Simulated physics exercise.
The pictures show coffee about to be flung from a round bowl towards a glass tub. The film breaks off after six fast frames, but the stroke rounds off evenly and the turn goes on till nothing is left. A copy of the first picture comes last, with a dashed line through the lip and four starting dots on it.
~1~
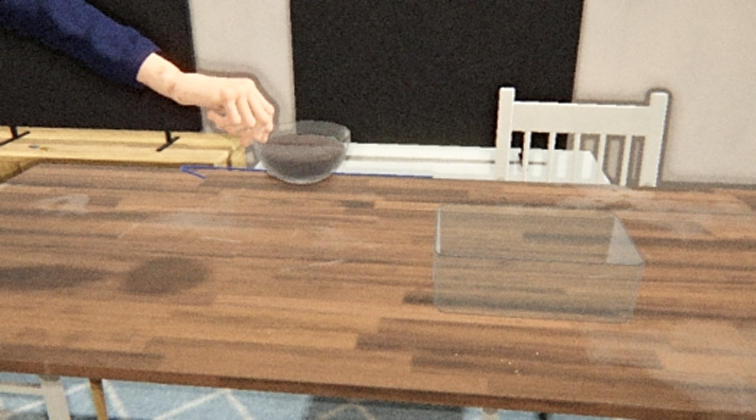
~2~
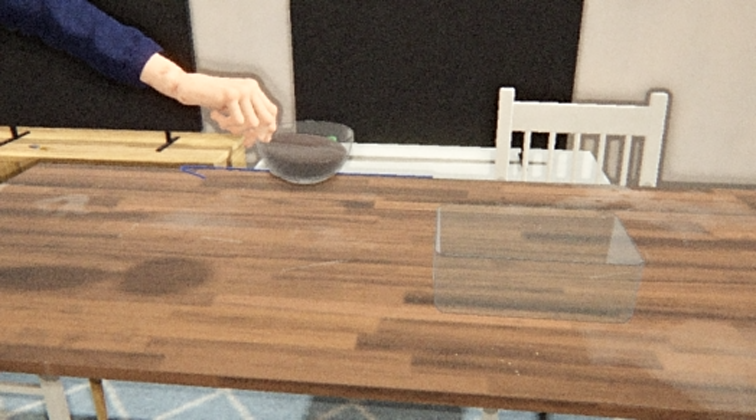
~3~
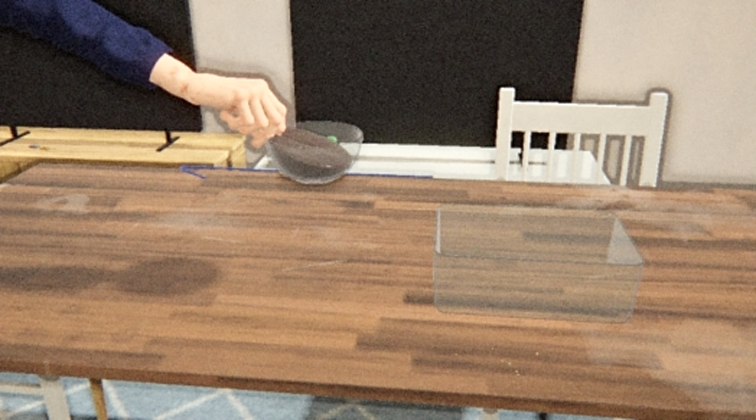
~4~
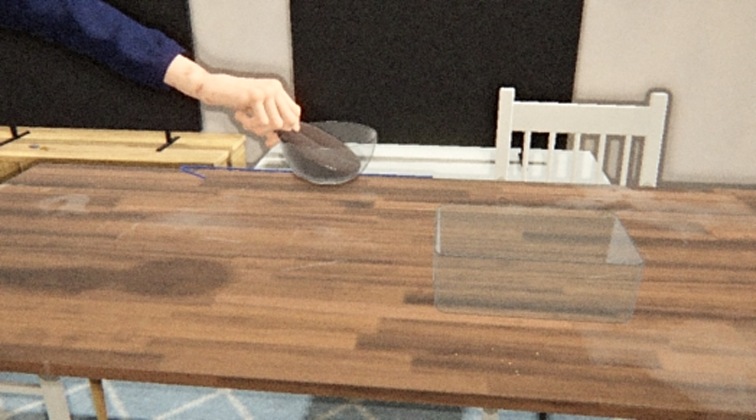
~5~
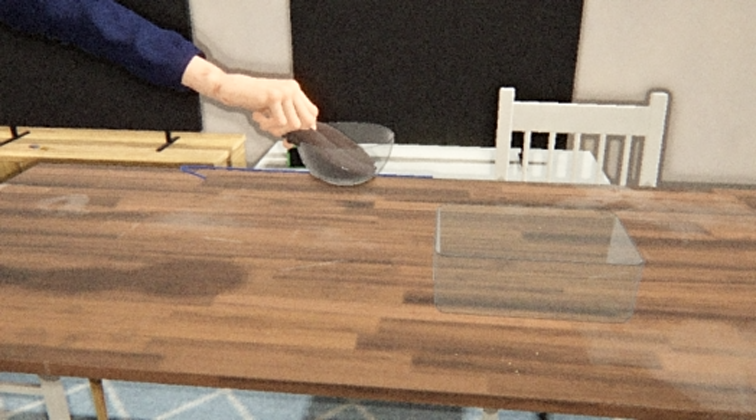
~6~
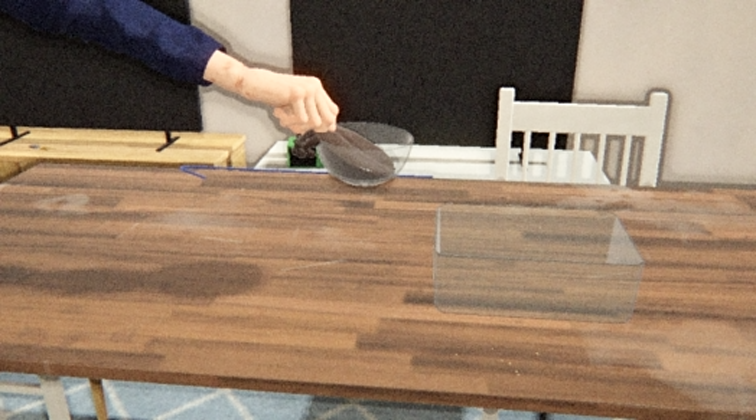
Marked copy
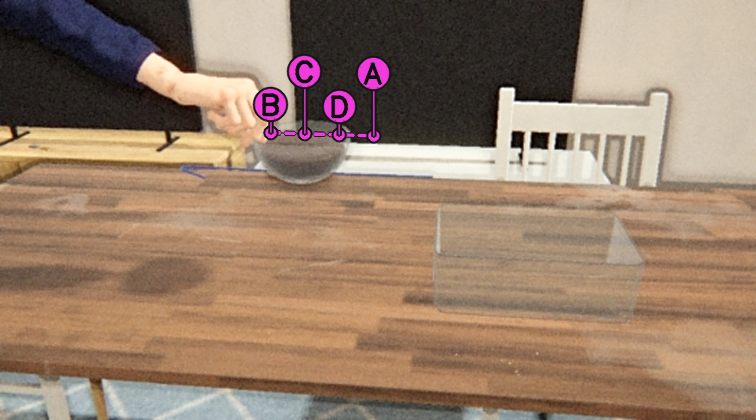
Hand in a dark blue sleeve moving a round glass bowl of dark coffee rightwards above a wooden table with a clear tub.
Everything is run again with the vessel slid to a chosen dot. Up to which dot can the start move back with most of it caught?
C will do.
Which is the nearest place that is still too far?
That is place B.
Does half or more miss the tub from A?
No.
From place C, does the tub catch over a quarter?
Yes, clearly.
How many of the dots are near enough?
Three of the four.
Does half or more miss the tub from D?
No, that is safe.
On the marked copy, A at (373, 135); B at (270, 132); C at (304, 133); D at (339, 134).
With A, about 85 % lands in the tub, 12 % falls short and 3 % goes beside or beyond.
With B, about 36 % lands in the tub, 61 % falls short and 3 % goes beside or beyond.
With C, about 61 % lands in the tub, 33 % falls short and 5 % goes beside or beyond.
With D, about 76 % lands in the tub, 16 % falls short and 8 % goes beside or beyond.
